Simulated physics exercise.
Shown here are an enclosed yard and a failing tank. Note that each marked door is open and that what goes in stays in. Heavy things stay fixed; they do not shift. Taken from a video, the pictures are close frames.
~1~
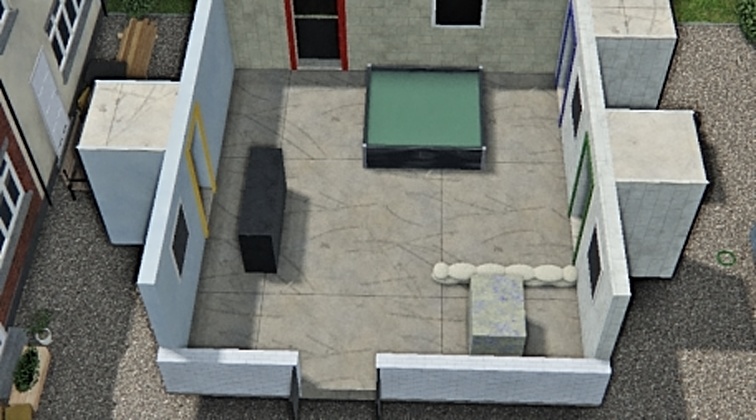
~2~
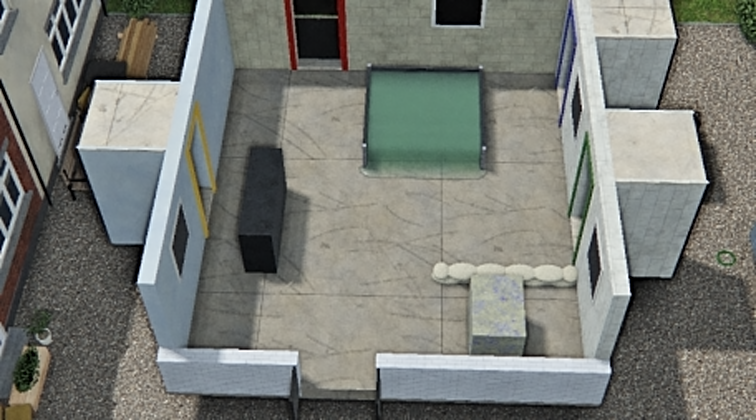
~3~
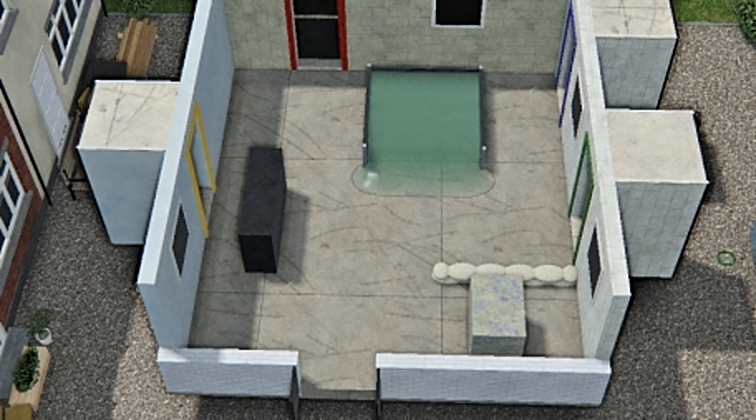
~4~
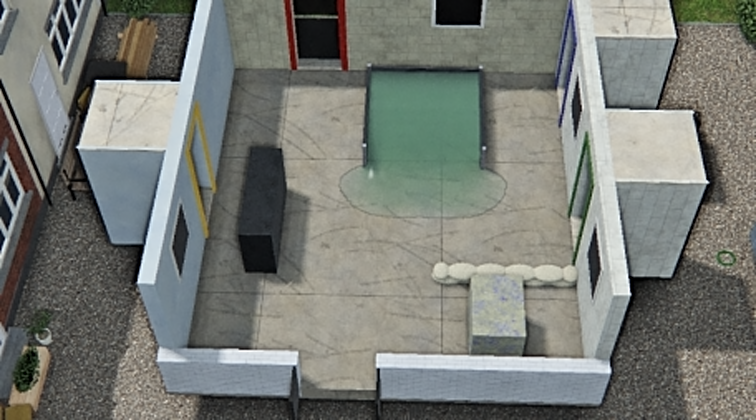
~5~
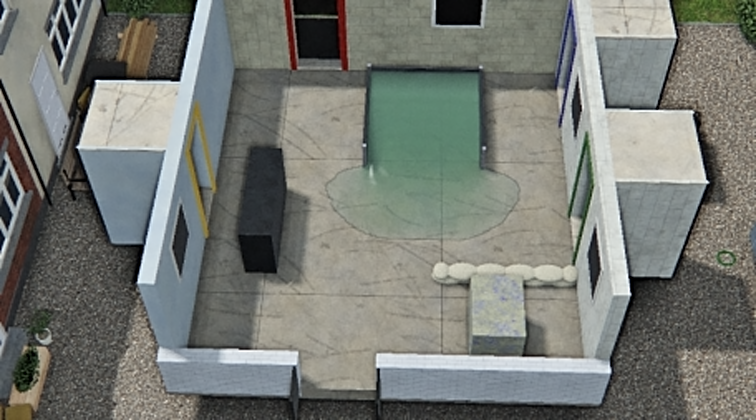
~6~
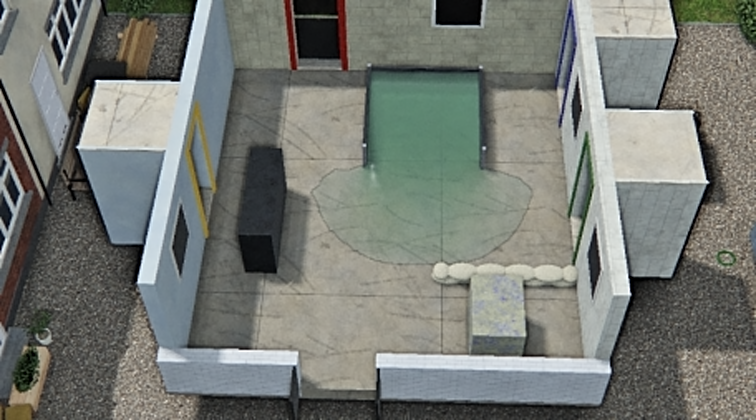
To begin with, a tank of green water stands full and still against the back wall of an enclosed yard. Its near side gives way, and water pours out across the paving towards the viewer, then fans out left and right into a wide, rounded sheet near a row of pale bags.
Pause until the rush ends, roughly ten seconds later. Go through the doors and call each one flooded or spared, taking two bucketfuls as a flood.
Blue door: Spared, green door: Flooded, red door: Spared, yellow door: Spared.
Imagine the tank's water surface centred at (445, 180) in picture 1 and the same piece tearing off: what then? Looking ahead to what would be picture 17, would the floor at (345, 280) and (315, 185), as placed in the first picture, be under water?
Hit, spared.
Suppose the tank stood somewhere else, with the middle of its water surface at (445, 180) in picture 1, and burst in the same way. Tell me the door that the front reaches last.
It would be the red-painted one.
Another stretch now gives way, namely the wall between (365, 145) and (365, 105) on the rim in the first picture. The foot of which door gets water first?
It's the yellow one.
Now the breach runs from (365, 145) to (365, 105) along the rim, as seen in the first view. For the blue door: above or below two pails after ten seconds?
Result for blue: It doesn't reach it.
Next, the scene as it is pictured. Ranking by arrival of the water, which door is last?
Result: The red door.
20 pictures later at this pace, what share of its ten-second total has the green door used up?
Around 60 percent.
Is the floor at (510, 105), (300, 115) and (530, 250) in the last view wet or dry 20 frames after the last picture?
First spared, then spared, then swamped.
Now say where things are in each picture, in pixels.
The first frame shows the water tank at (424, 109) is whole and still.
In the second frame, water pours out at (424, 161) and has run to (364, 171).
In the third frame, the front is at (489, 183), out from the gap at (423, 162).
In the fourth frame, water pours out at (423, 162) and has run to (496, 198).
In the fifth frame, the front is at (351, 220), out from the gap at (423, 163).
In the sixth frame, water pours out at (423, 163) and has run to (377, 256).
A moment on, water covers 30 % of the floor; the blue door not reached, the green door not reached, the red door not reached, the yellow door not reached.
Next, water covers 40 % of the floor; the blue door not reached, the green door under two buckets in, the red door not reached, the yellow door not reached.
Then, water covers 50 % of the floor; the blue door not reached, the green door over two buckets in, the red door not reached, the yellow door not reached.
Later, water covers 70 % of the floor; the blue door wet at the sill, nothing in, the green door over two buckets in, the red door not reached, the yellow door wet at the sill, nothing in.
In the end, water covers 90 % of the floor; the blue door wet at the sill, nothing in, the green door over two buckets in, the red door wet at the sill, nothing in, the yellow door wet at the sill, nothing in.
